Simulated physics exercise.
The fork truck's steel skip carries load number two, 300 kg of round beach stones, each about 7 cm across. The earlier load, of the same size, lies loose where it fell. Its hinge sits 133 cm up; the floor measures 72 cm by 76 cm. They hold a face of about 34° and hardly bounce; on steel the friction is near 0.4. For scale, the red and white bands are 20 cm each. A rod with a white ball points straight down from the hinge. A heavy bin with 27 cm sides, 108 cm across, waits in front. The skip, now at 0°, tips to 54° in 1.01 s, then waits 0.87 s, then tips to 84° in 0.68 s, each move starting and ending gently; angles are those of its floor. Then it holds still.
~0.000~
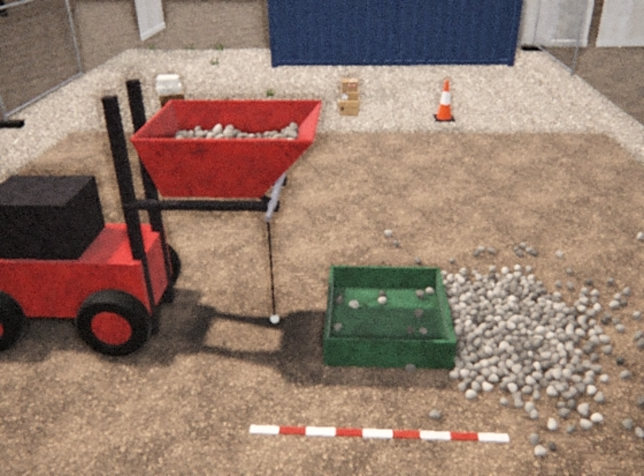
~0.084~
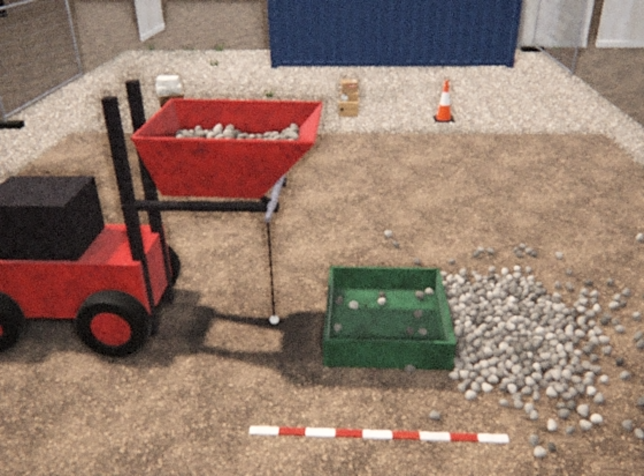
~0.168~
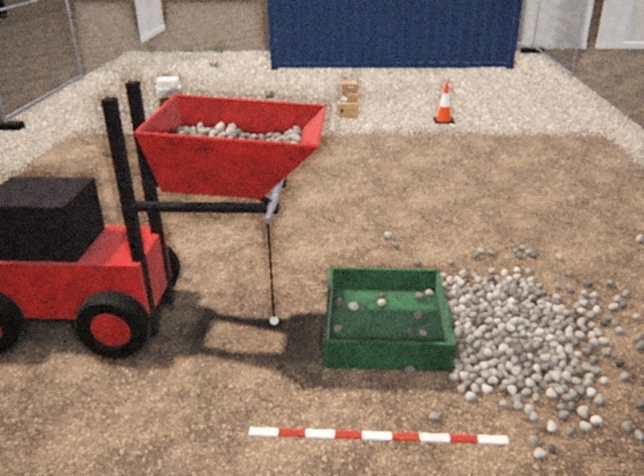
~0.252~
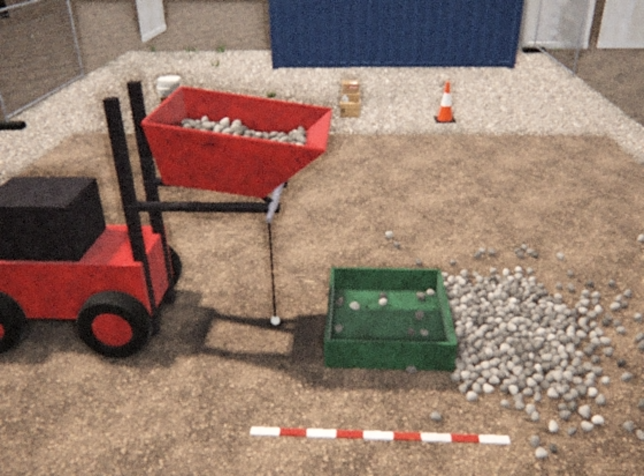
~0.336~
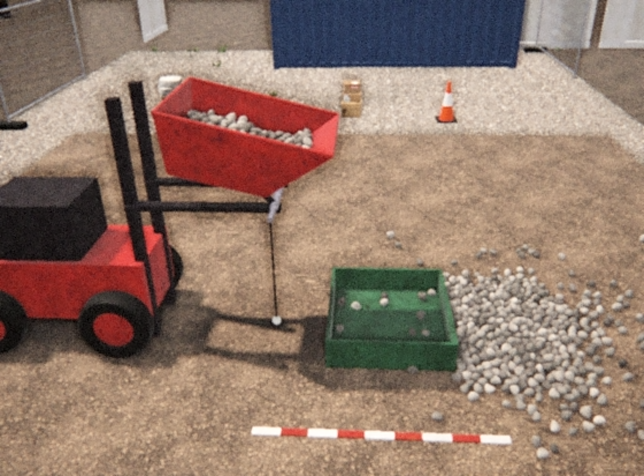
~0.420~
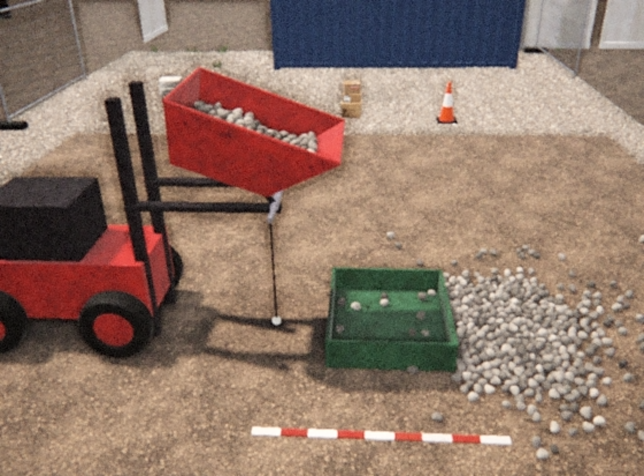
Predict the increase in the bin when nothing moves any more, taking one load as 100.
About 90 per cent.
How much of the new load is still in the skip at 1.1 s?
Roughly 100 per cent is still inside.
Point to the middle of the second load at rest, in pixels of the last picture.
Around (409, 317).
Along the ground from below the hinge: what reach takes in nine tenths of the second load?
Roughly 140 cm ahead of it.
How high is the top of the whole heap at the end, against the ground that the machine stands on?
Some 34 cm above that level.
After 0.8 s the floor is at 46°; in per cent of one load, 100 in the skip, 2 in the bin, 97 beside or beyond the bin; the foremost stones are past the picture's edge.
After 1.1 s the floor is at 54°; in per cent of one load, 100 in the skip, 2 in the bin, 97 beside or beyond the bin; the foremost stones are past the picture's edge.
After 3.0 s the floor is at 84°; in per cent of one load, 2 in the skip, 93 in the bin, 104 beside or beyond the bin; the foremost stones are past the picture's edge.
After 5.5 s the floor is at 84°; in per cent of one load, 0 in the skip, 92 in the bin, 107 beside or beyond the bin; the foremost stones are past the picture's edge. Net gain in the bin, 90.
